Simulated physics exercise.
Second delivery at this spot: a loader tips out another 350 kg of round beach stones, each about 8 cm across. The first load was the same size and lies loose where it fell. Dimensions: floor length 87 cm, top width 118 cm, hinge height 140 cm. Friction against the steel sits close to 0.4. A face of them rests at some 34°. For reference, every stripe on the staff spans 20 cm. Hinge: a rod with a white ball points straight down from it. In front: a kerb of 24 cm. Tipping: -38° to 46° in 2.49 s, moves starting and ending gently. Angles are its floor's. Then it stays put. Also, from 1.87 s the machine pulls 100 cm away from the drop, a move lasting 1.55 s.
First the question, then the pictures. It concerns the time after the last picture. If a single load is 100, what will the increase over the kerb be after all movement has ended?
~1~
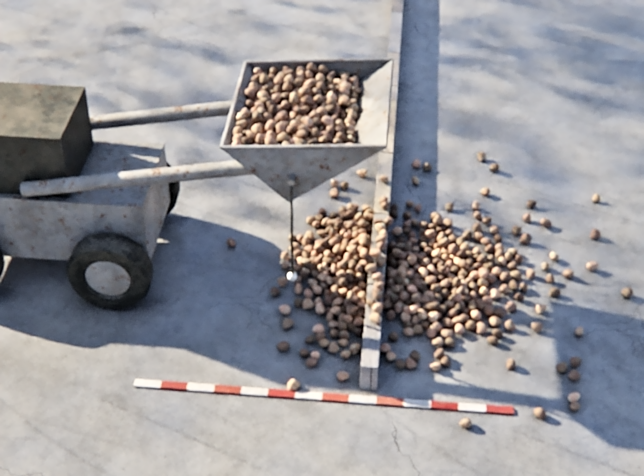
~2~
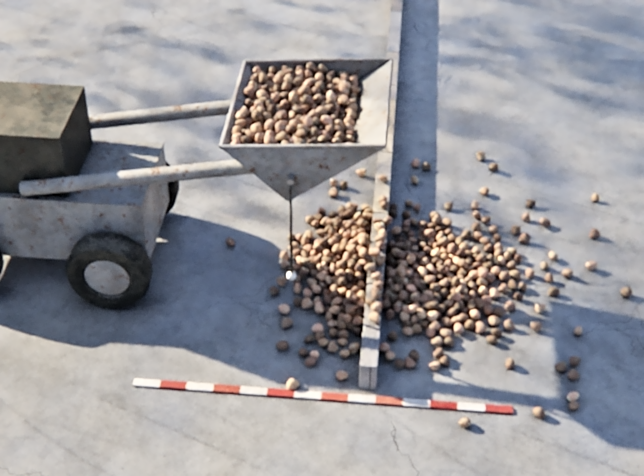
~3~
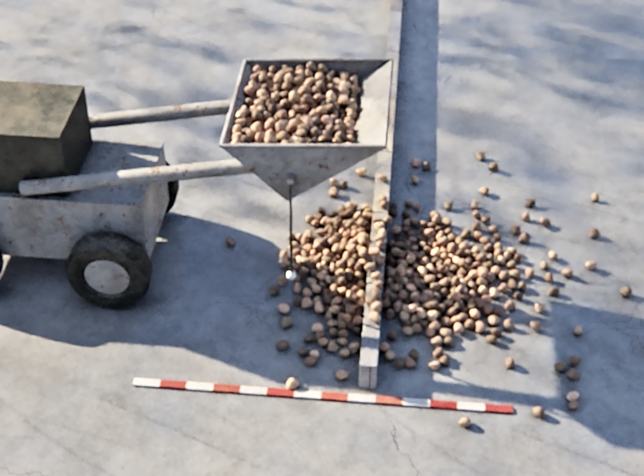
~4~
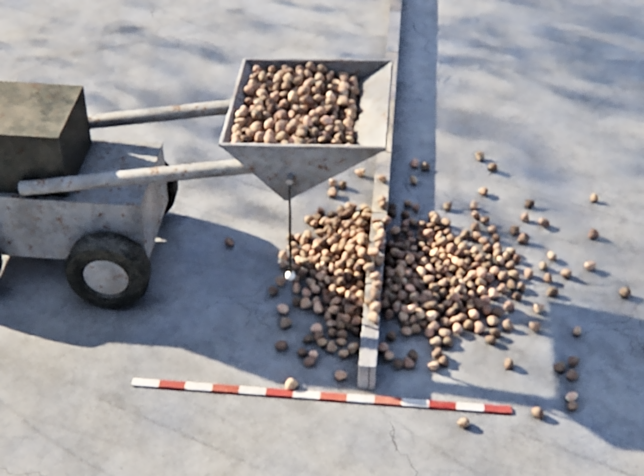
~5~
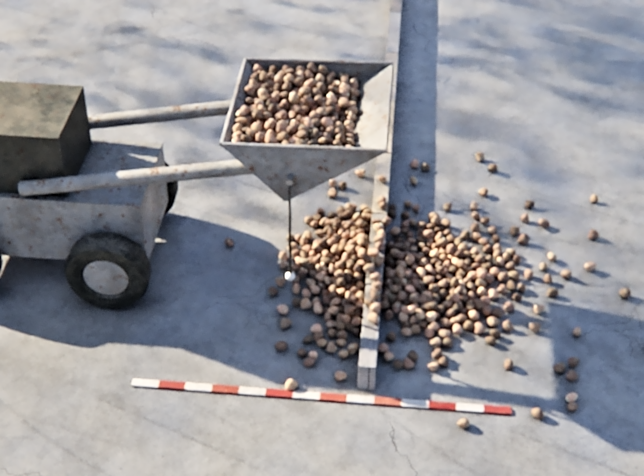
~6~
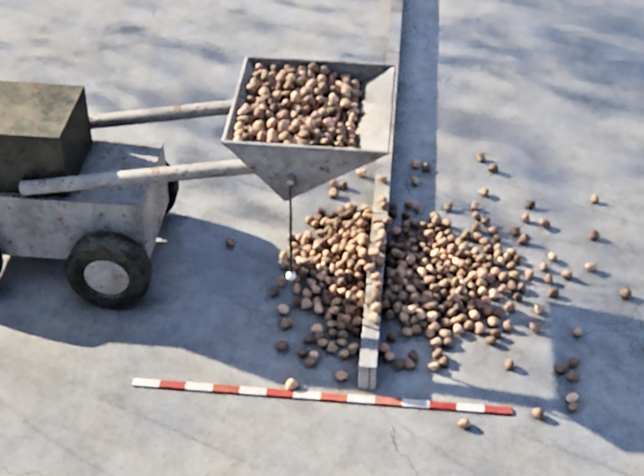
The increase will be around 69 per cent.
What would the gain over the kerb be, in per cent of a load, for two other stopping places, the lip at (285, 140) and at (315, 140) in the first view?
0 %, then 0 %.
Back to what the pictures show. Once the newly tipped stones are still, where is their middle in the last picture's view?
They settle centred around (408, 265).
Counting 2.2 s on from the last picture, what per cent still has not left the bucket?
Around 0 in a hundred.
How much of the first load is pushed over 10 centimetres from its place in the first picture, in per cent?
Roughly 15 percent.
Then, 1.5 s after the last picture the floor is at 33°; in per cent of one load, 78 in the bucket, 58 on this side of the kerb, 63 over the kerb; the foremost stones are at (597, 286).
Then, 2.2 s after the last picture the floor is at 46°; in per cent of one load, 0 in the bucket, 79 on this side of the kerb, 121 over the kerb; the foremost stones are at (597, 286).
Then, 3.5 s after the last picture the floor is at 46°; in per cent of one load, 0 in the bucket, 78 on this side of the kerb, 122 over the kerb; the foremost stones are at (603, 271).
Then, 6.1 s after the last picture the floor is at 46°; in per cent of one load, 0 in the bucket, 78 on this side of the kerb, 122 over the kerb; the foremost stones are at (603, 271). Net gain over the kerb, 69.
